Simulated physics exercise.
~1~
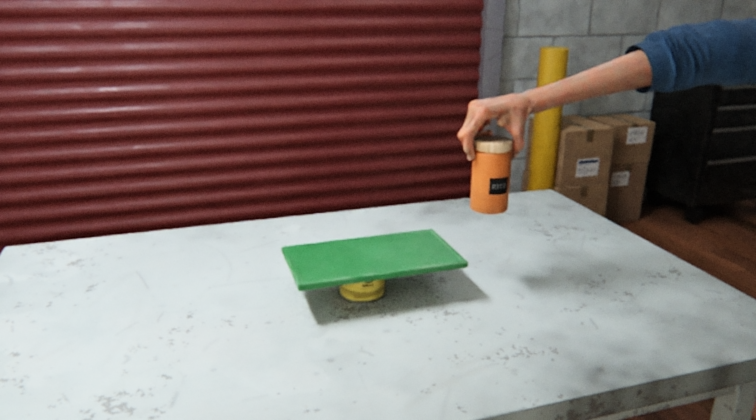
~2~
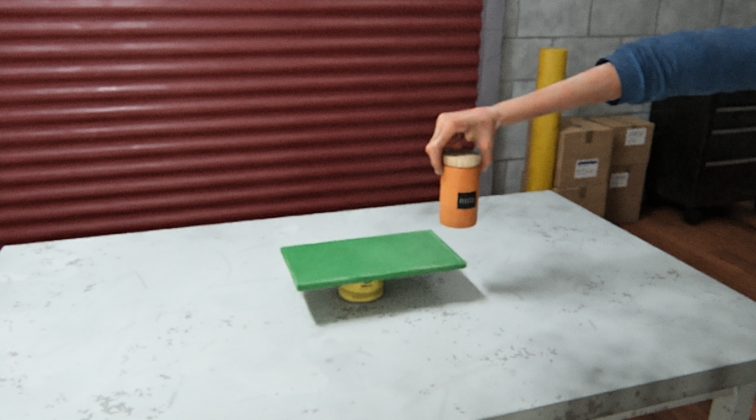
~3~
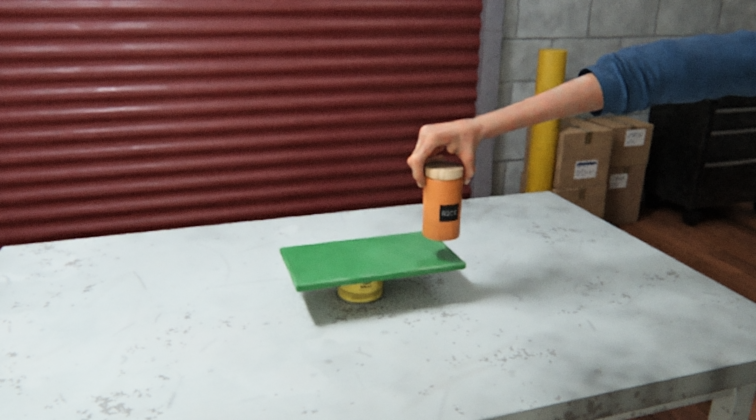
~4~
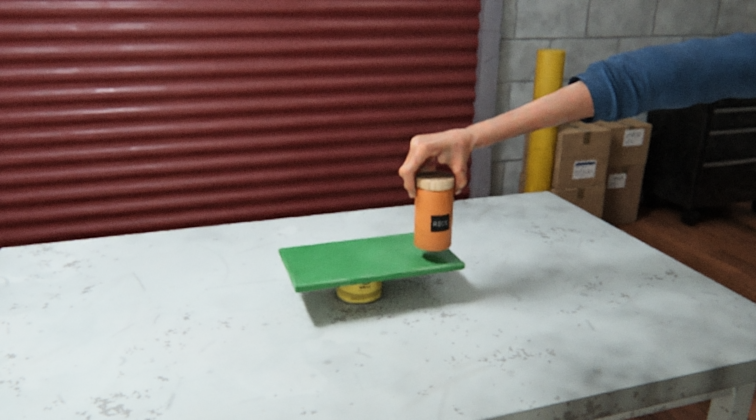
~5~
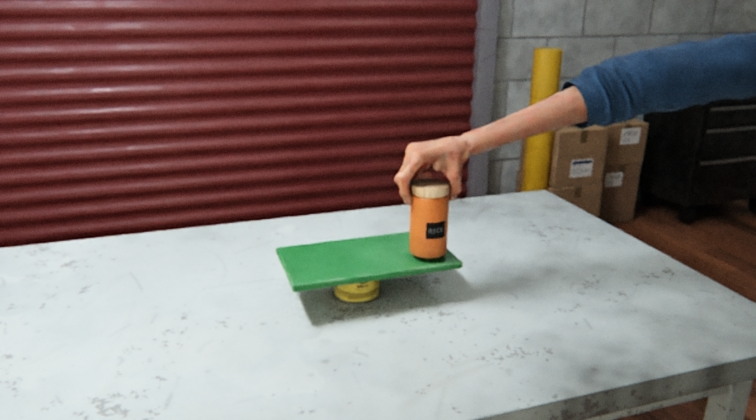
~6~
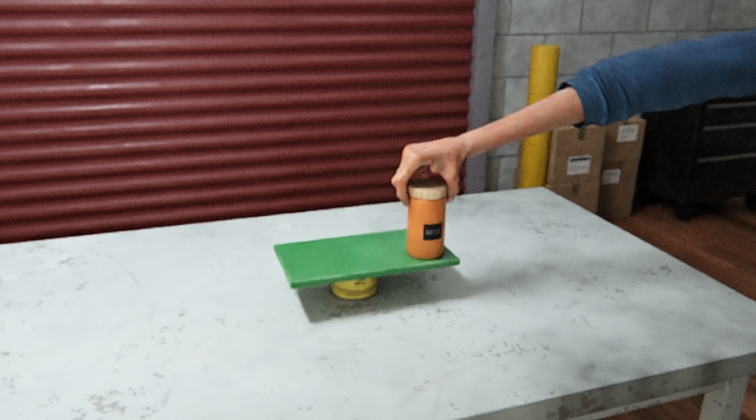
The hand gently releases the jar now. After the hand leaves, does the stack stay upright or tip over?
The stack does not stand firm.
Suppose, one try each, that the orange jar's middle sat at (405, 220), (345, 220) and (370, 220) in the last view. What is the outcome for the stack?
Outcomes in order: Falls, then stands, then stands.
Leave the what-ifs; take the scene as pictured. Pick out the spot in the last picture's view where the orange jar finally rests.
The object ends up somewhere around (463, 255).
Then, 0.30 s on from there, orange jar now fallen; green lid turned 28° from how it was put.
Then, 0.40 s on from there, green lid turned 30° from how it was put.
Then, 0.70 s on from there, as before.
In the end, fallen, orange jar; left askew, green lid; yellow tub unmoved. At the end, from the last picture's camera, orange jar near (464, 255). The stack loses its balance.
